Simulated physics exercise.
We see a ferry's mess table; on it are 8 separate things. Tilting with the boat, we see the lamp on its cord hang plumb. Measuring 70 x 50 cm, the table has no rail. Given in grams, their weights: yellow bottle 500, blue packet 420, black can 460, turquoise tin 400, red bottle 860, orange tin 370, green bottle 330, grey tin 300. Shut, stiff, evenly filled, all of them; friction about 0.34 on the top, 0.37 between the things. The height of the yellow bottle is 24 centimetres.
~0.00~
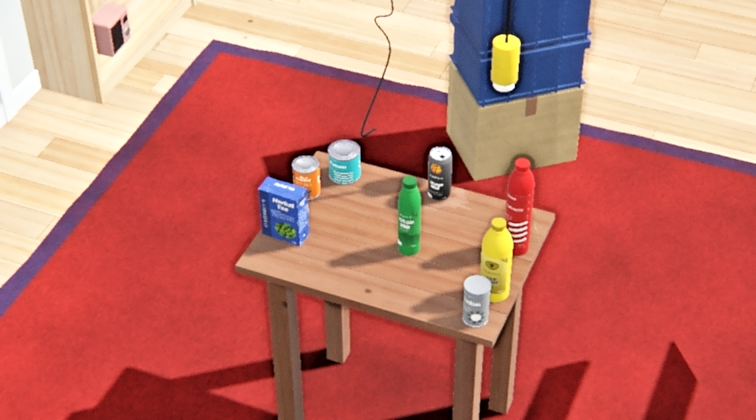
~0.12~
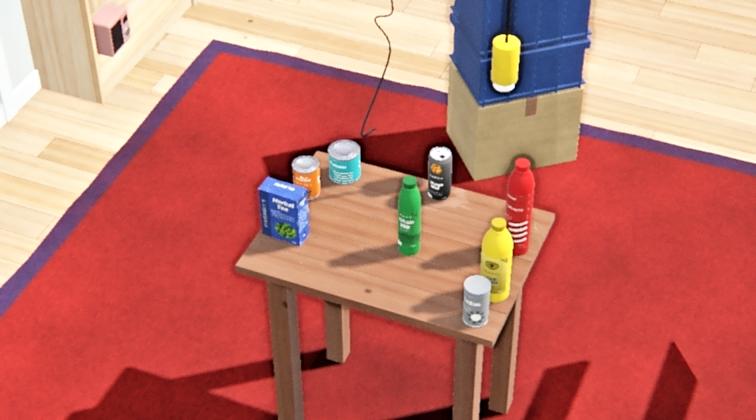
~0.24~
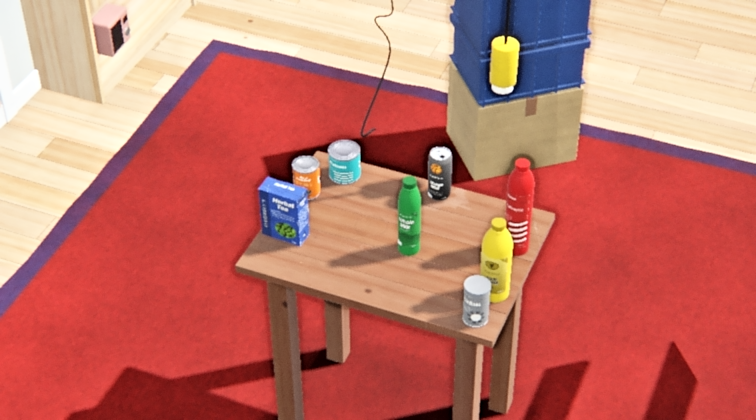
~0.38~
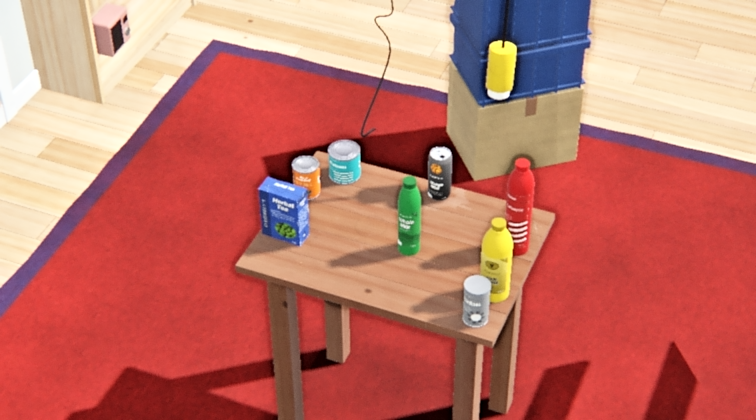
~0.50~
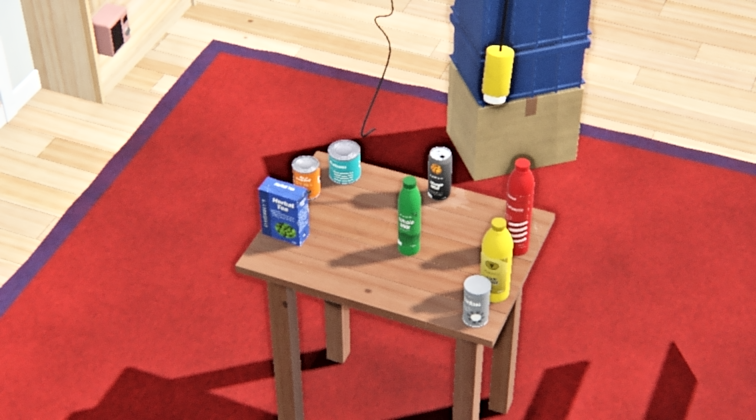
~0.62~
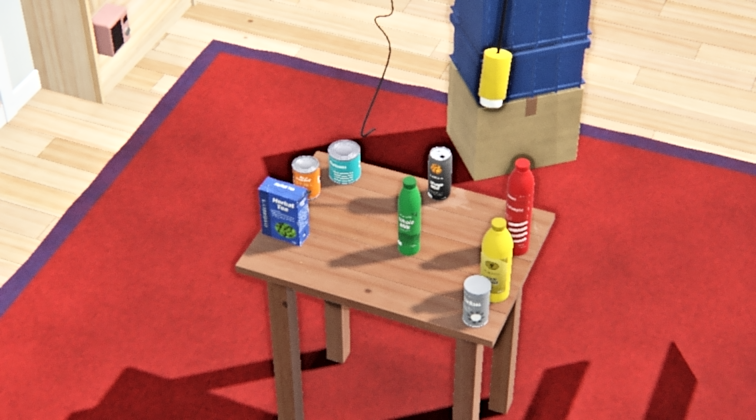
In a room with a pale wood floor and a purple-edged red rug, a small wooden table is seen from above at an angle. On it stand a blue packet at left, orange and turquoise tins behind, a green bottle mid-table, a black can, and red and yellow bottles and a grey tin at right. Beyond, a hanging yellow lamp drifts slightly left and lower, while all else stays still.
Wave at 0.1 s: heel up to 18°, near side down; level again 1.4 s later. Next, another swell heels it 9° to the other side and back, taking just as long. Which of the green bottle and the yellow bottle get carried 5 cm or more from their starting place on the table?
Green bottle - carried off, yellow bottle - carried off.
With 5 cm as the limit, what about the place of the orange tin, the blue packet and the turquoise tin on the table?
Note: Orange tin is left in place. Blue packet is left in place. Turquoise tin is left in place.
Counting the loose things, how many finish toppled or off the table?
The tally is 4.
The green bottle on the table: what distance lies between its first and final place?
The shift is close to 21 cm.
By 1.22 s, boat heeled 6°, near side down; green bottle on its side near (385, 282); yellow bottle rocked 19° off its seat near (492, 267); red bottle rocked 41° off its seat.
By 1.52 s, boat level; yellow bottle and grey tin now off the table; green bottle on its side near (382, 286); red bottle on its side.
By 1.82 s, boat heeled 4°, far side down; green bottle on its side near (382, 286); red bottle on its side.
By 2.42 s, boat heeled 7°, far side down; green bottle on its side near (382, 285); red bottle on its side.
When it is over (4.5 s), off the table, yellow bottle and grey tin; lying over on the table, red bottle and green bottle; the other 4 within 5 cm of the start. In the last view, green bottle near (382, 285).
